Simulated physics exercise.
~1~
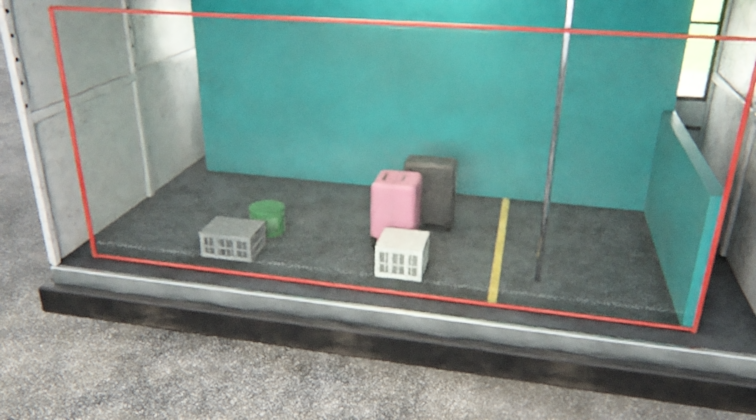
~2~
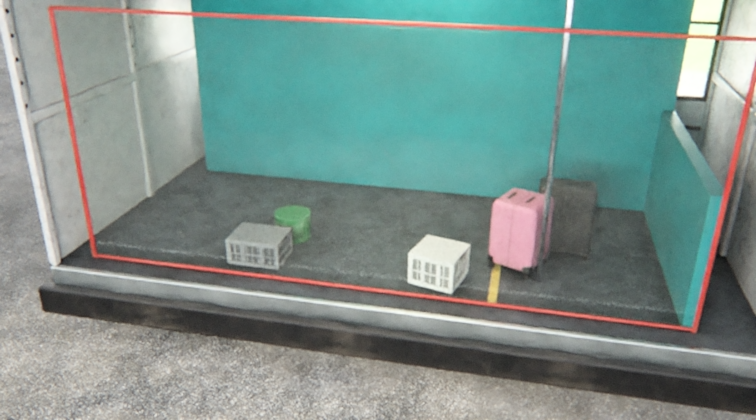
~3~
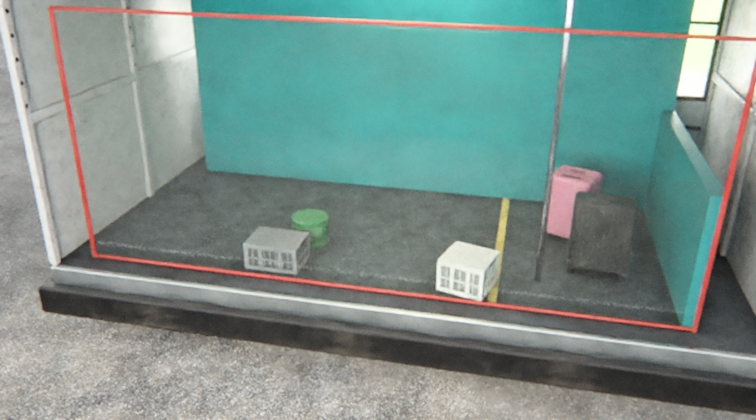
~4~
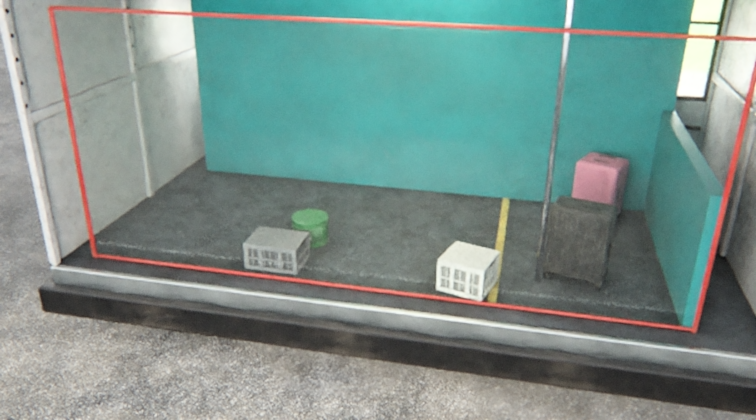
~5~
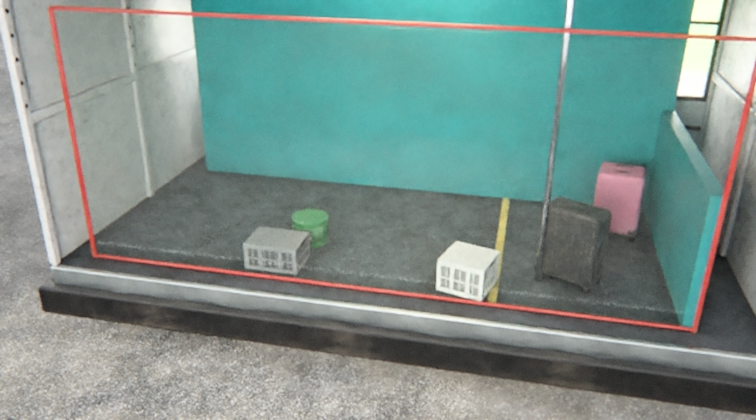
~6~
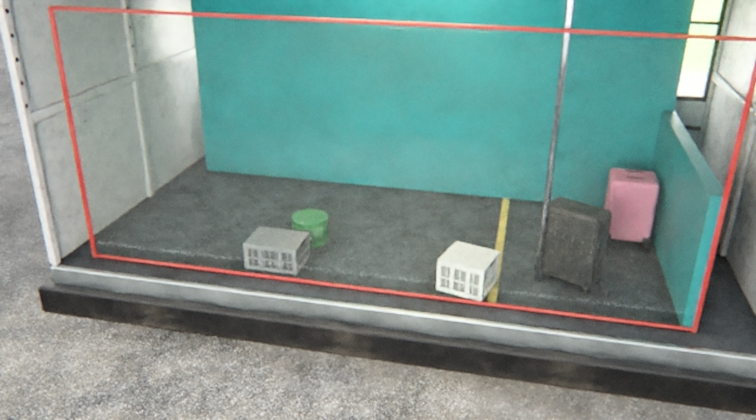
To begin with, a pink wheeled case, a black wheeled case, a white crate, a grey crate and a green bucket stand on the dark floor of an open bay with a teal back wall. Everything slides right, the two cases travelling farthest and reaching the yellow line and pole. The cases cross the line, the black one swinging nearer the front as the crates and bucket come to rest. The pink case rolls on behind it towards the right wall, while the black one edges back left. Finally, both cases stand upright beyond the line, with the crates and bucket short of it.
